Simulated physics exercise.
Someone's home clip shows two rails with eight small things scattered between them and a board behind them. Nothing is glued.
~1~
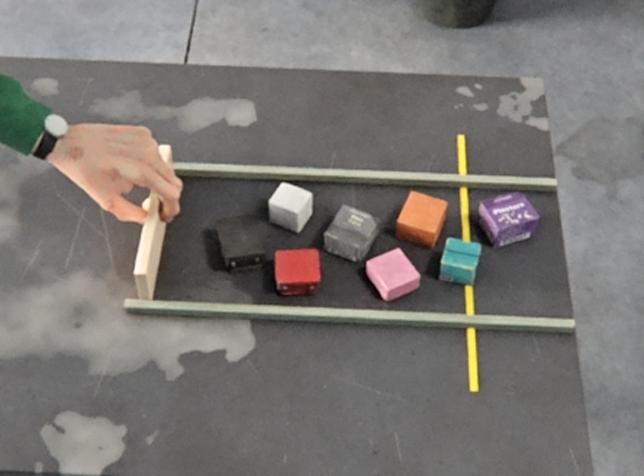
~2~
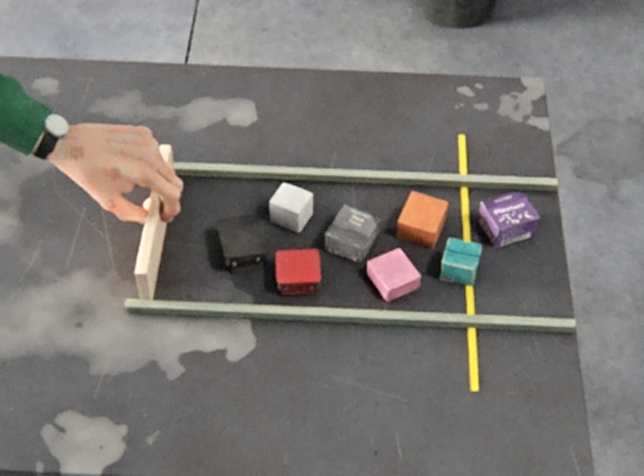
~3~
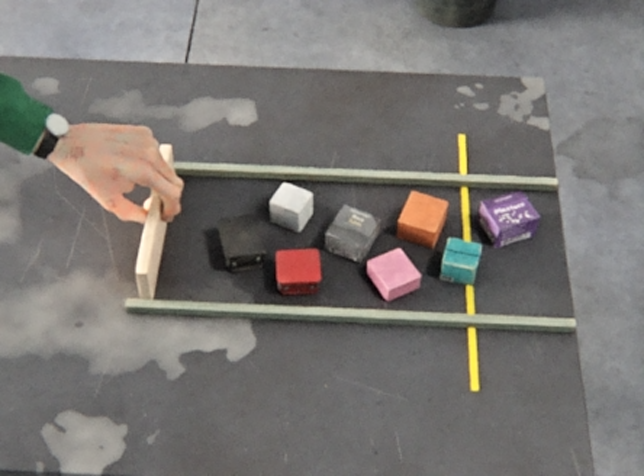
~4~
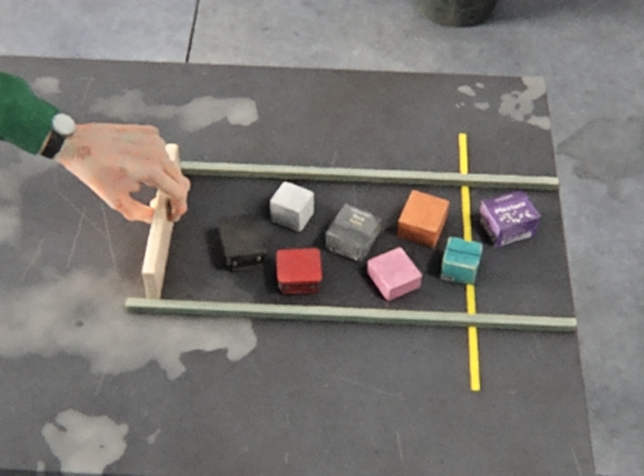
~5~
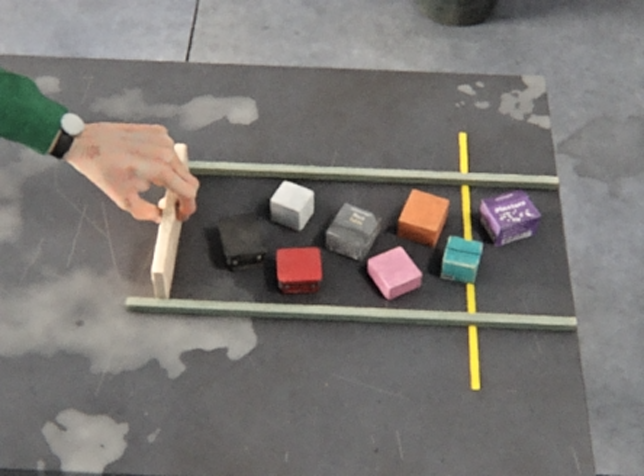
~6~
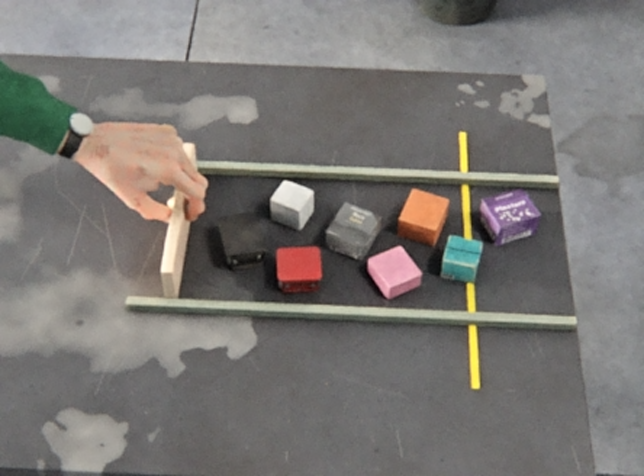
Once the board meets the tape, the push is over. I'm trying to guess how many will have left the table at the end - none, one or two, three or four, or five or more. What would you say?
One to two come down.
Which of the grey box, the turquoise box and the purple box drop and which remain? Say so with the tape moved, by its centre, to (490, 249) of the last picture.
Result - the grey box is safe, the turquoise box is gone, the purple box is gone.
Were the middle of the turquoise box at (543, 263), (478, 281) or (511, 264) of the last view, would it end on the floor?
In the given order it stays in place, stays in place and stays in place.
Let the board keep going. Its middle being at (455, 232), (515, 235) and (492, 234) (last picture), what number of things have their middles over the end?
Per position: 1 / 5 / 3.
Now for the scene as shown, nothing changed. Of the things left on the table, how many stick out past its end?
I'd say 2 of them.
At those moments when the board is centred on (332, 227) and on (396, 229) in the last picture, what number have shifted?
At the first place 6, at the second 8.
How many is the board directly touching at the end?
Well, it touches 3.
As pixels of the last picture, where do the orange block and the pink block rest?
The first ends close to (548, 202), the second close to (531, 284).
A little later, none off yet; purple box at rest near (509, 217); turquoise box at rest near (462, 260); orange block at rest near (423, 217).
Next, none off yet; purple box at rest near (509, 217); turquoise box at rest near (462, 260); orange block shifted about its own width near (449, 214).
Later still, none off yet; purple box shifted about its own width near (565, 207); turquoise box shifted well along near (525, 260); orange block shifted well along near (516, 202).
When it is over, the number that fall off is one or two; down, purple box.
